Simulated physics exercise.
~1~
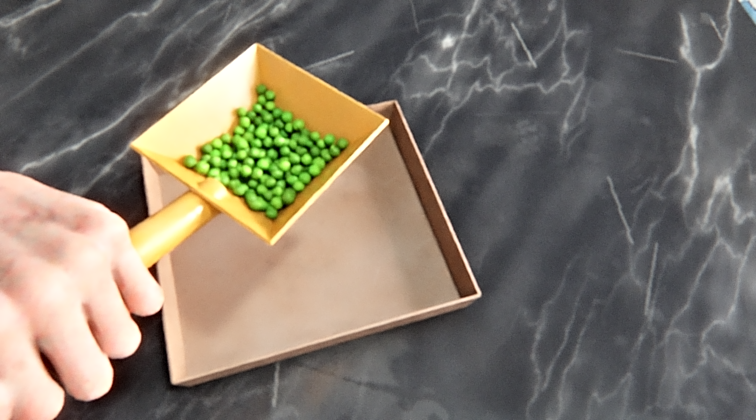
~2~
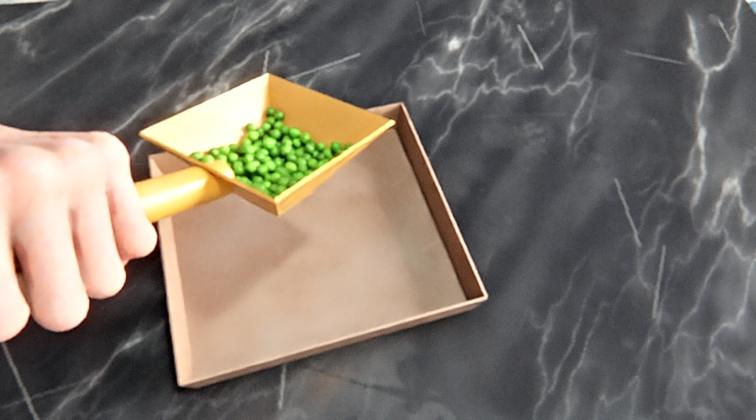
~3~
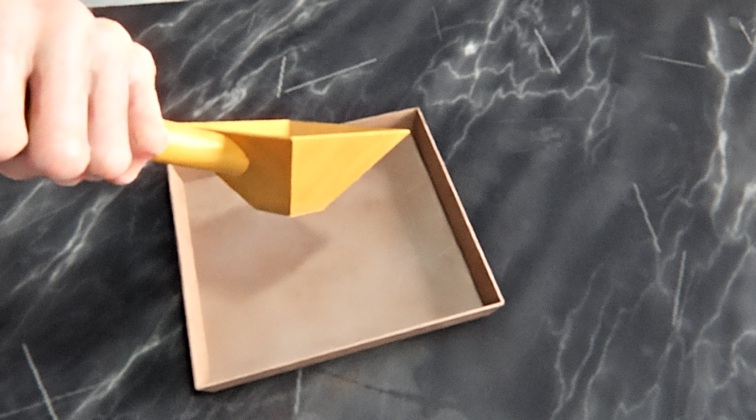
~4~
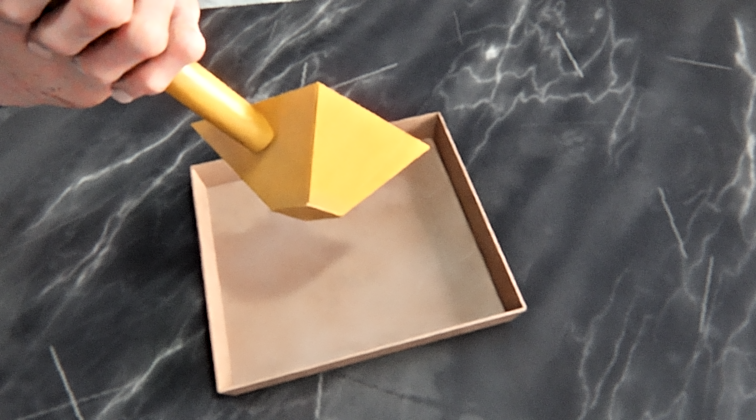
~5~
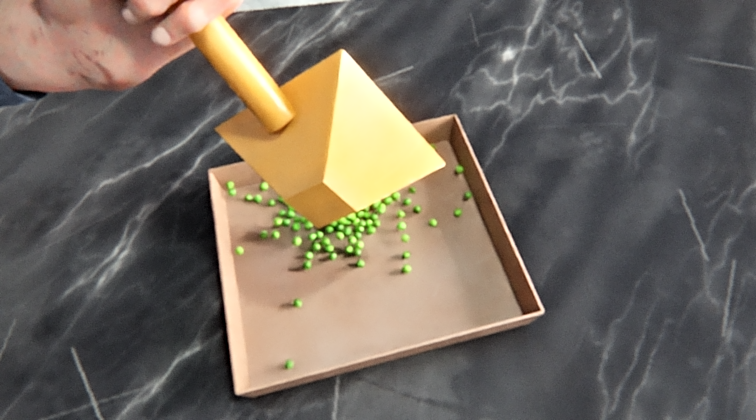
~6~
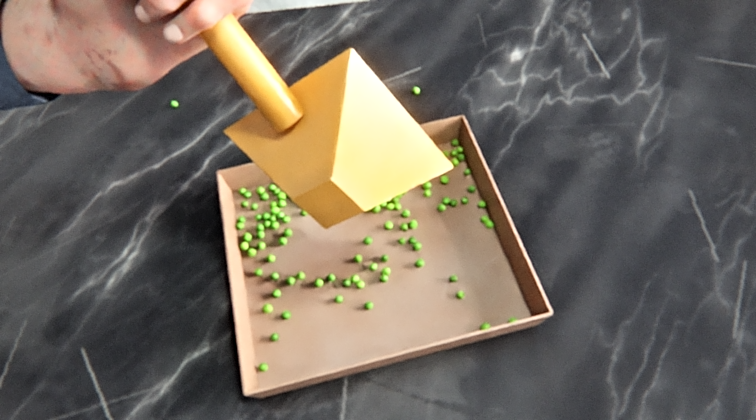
We see a hand tip a yellow scoop of green peas over a shallow brown tray on a dark marbled surface until the peas spill out and scatter across the tray, with a couple landing outside it, while the upturned scoop stays above.
